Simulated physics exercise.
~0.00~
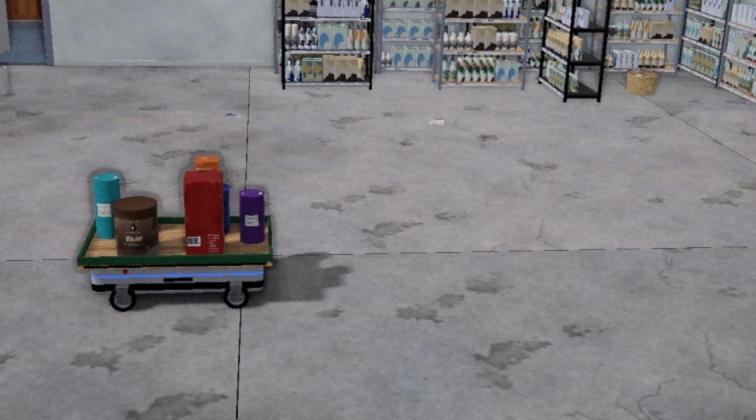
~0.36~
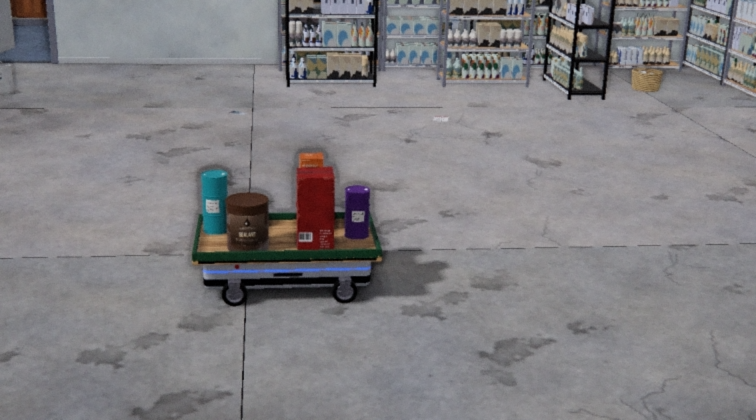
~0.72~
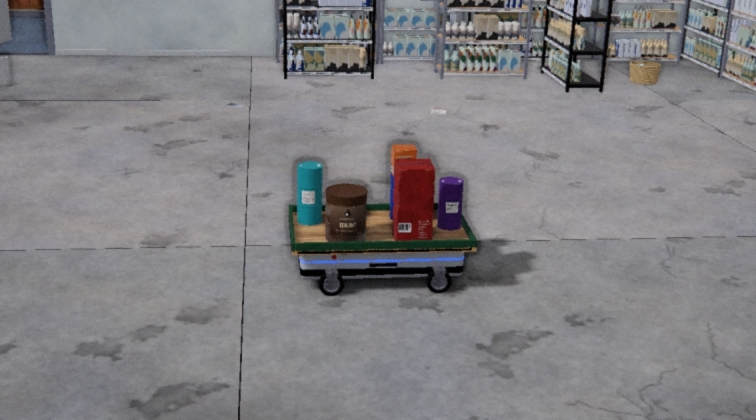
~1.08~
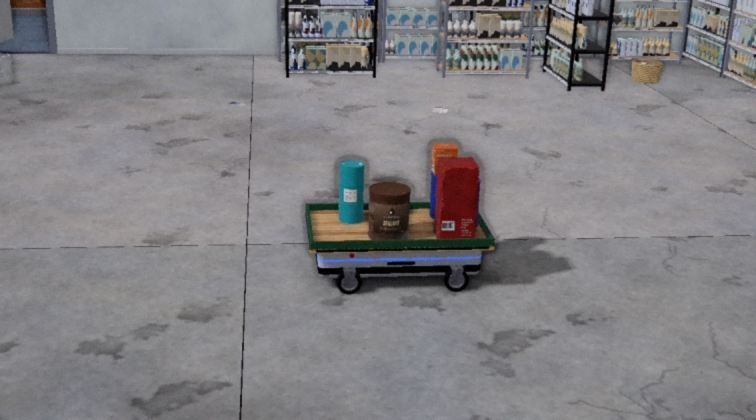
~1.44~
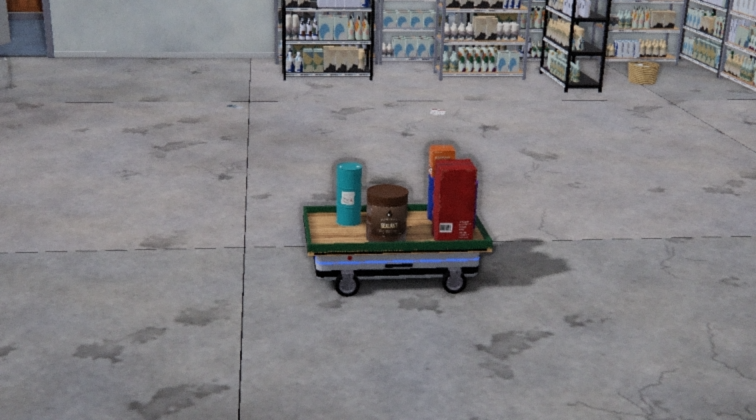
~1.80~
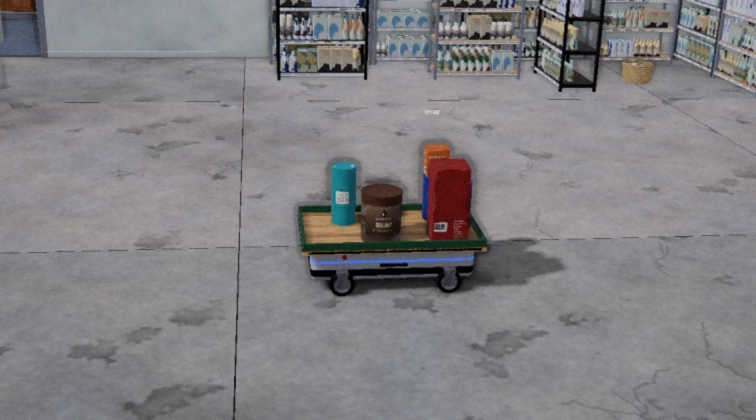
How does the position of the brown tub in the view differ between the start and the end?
At the start the brown tub is on the left side of the view, and by the end it is near the middle, well to the right of where it began.
